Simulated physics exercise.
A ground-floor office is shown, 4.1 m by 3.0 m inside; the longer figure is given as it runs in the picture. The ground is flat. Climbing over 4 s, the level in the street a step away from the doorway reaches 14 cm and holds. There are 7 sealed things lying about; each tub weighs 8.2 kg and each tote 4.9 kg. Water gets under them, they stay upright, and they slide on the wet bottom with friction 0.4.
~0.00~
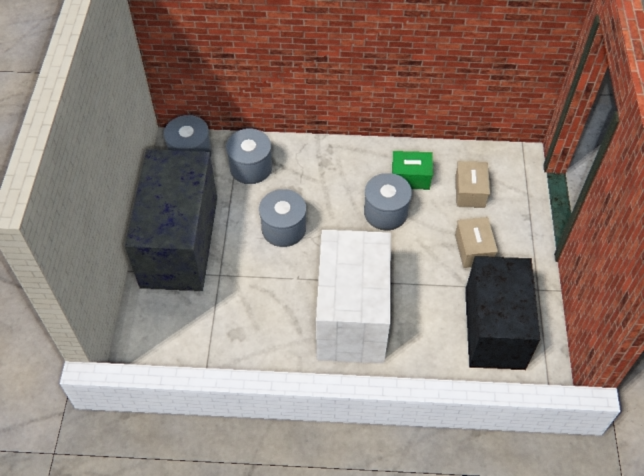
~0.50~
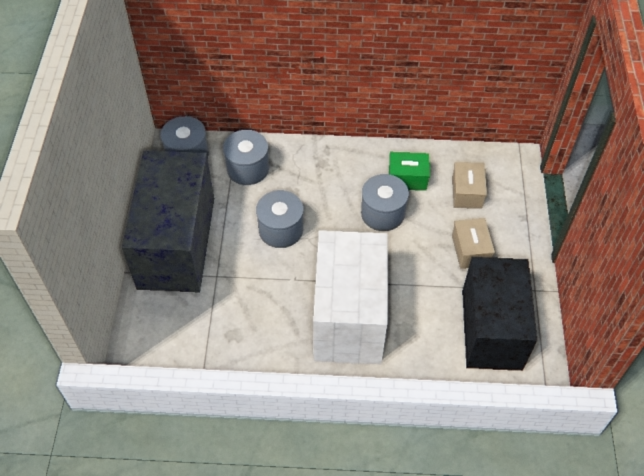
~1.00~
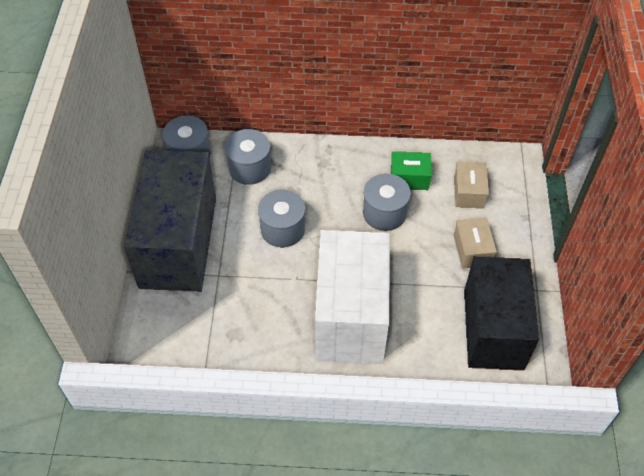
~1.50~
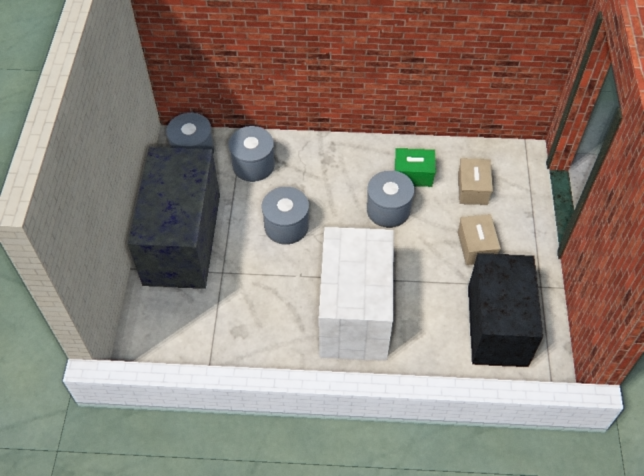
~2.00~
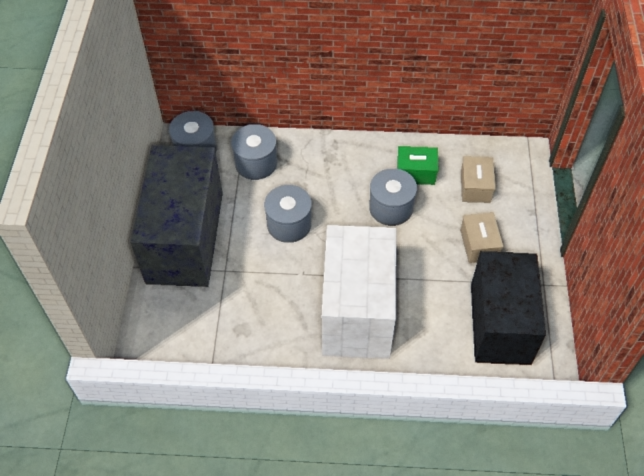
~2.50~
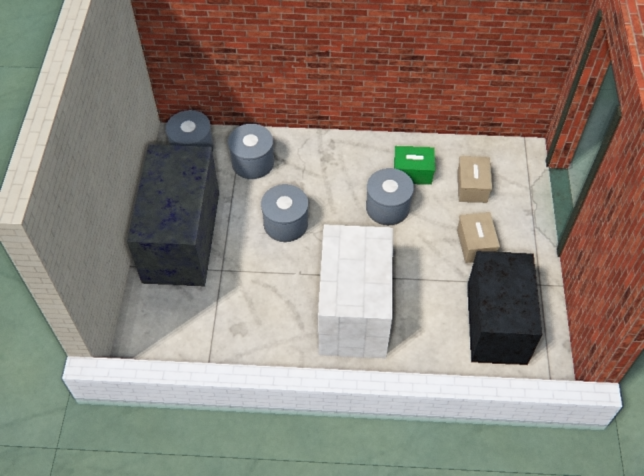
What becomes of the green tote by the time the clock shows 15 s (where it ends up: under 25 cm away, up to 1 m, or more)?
It will likely make a long trip.
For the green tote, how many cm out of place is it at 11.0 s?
By then it has shifted roughly 200 cm.
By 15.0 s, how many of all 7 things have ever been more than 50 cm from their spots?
The count comes to 6.
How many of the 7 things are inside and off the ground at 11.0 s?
Count: 6.
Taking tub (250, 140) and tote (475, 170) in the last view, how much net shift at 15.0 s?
100 cm, 300 cm.
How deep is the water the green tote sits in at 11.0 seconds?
Near 10 cm deep.
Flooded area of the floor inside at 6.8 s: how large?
Some 7.5 m2 of it.
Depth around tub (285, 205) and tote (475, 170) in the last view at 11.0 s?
Around 5 cm and 11 cm.
After 3.5 s the green tote is near (415, 158), 0.0 m from its start, aground; 0 afloat.
After 6.8 s the green tote is near (293, 150), 1.2 m from its start, afloat; 2 afloat.
After 11.0 s the green tote is near (234, 125), 1.9 m from its start, afloat; 6 afloat.
After 15.0 s the green tote is near (221, 121), 2.0 m from its start, afloat; 7 afloat.
